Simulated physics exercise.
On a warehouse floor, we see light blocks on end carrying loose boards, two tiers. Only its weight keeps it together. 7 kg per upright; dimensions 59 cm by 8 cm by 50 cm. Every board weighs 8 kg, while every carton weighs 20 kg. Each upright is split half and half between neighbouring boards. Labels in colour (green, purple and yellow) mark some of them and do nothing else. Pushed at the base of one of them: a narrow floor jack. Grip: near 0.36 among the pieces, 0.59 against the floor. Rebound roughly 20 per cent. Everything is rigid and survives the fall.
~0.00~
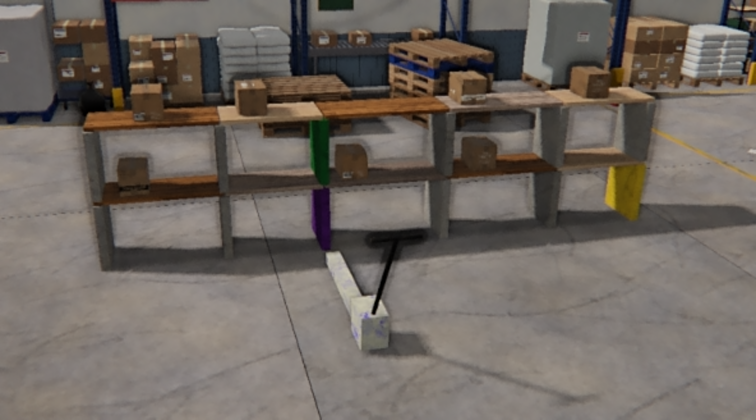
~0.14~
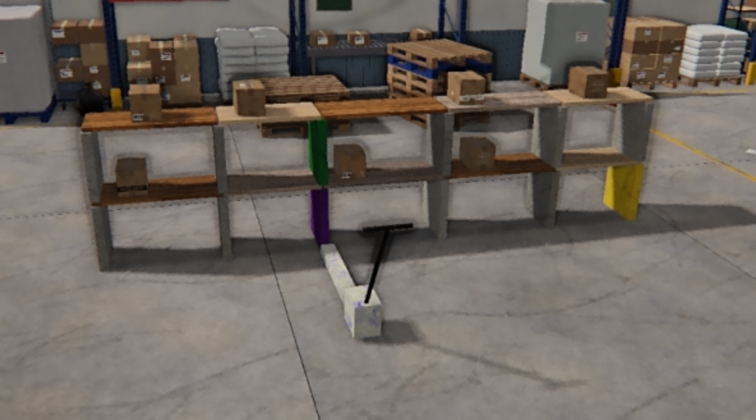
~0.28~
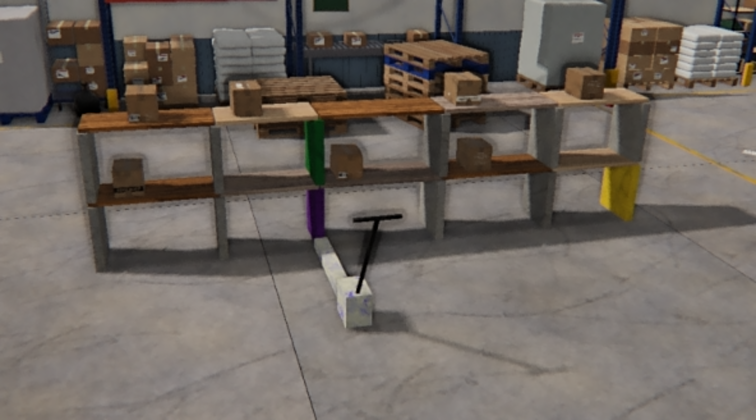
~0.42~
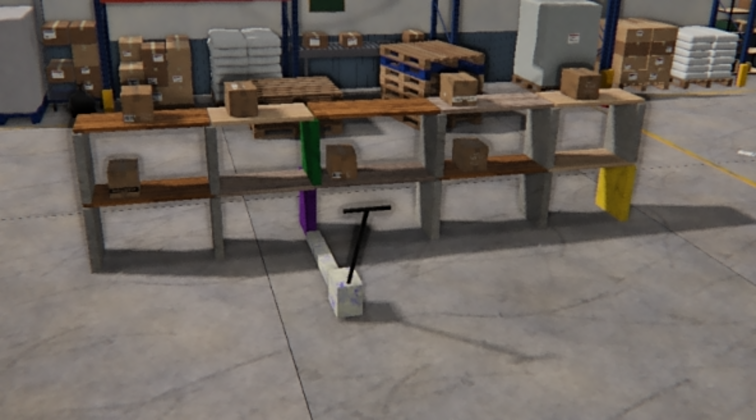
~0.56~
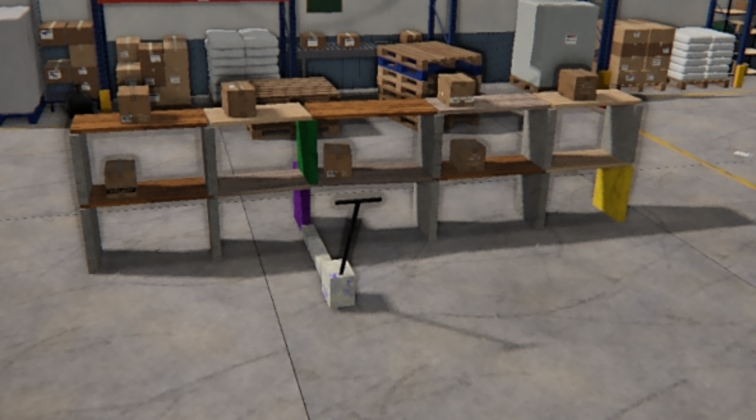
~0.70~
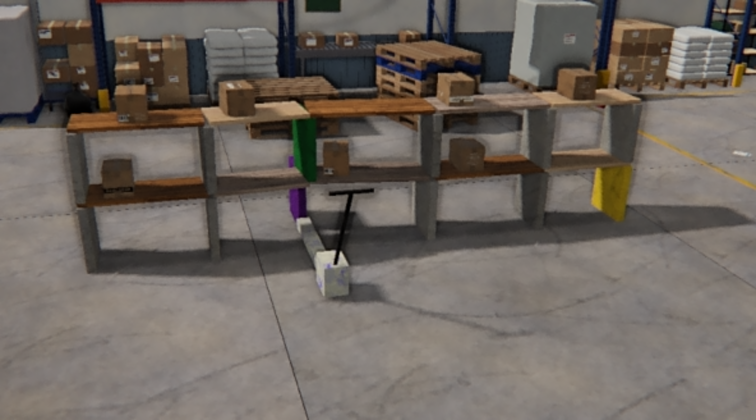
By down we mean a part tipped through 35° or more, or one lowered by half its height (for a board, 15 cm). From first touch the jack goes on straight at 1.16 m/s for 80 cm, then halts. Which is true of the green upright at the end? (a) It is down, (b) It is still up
It is down (a).
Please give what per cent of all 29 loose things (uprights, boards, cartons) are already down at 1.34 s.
At that instant, 35 percent.
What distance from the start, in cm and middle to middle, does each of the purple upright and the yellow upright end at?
Purple: 90 cm, yellow: 0 cm.
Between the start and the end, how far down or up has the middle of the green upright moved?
Its middle finishes around 65 cm lower.
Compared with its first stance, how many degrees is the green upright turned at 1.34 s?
Angle from initial pose, roughly 110 deg - estimate.
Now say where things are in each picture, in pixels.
In the first frame (each place is the centre of the face we see best; the camera pans a little), jack tip (328, 260) 29 cm short; green upright (315, 145); yellow upright (621, 185); purple upright (326, 221); all as stacked.
The second frame shows jack tip (323, 252) 13 cm short; green upright (313, 145).
The third frame shows jack tip (316, 245) 35 mm in; green upright (310, 145); purple upright (321, 220) moved 46 mm; one has shifted.
The fourth frame shows jack tip (309, 238) 20 cm in; green upright (306, 146) moved 25 mm; purple upright (313, 214) moved 20 cm; 3 have shifted.
The fifth frame shows jack tip (303, 232) 36 cm in; green upright (303, 145) moved 6 cm; purple upright (307, 208) moved 37 cm; 7 have shifted.
The sixth frame shows jack tip (299, 224) 52 cm in; green upright (300, 143) moved 12 cm; purple upright (302, 201) moved 53 cm; yellow upright (608, 186); 8 have shifted.
By 1.00 s, 6 of the 29 pieces down; green upright tilted 41°, 23 cm lower; purple upright moved 87 cm.
By 1.34 s, 10 of the 29 pieces down; green upright on its side.
By 1.74 s, 15 of the 29 pieces down; green upright on its side; purple upright moved 95 cm.
When it is over (3.2 s), 15 of the 29 pieces down; green upright on its side; purple upright moved 94 cm; yellow upright unmoved. In pixels of the last frame, middles, green upright near (291, 201), purple upright near (290, 178).
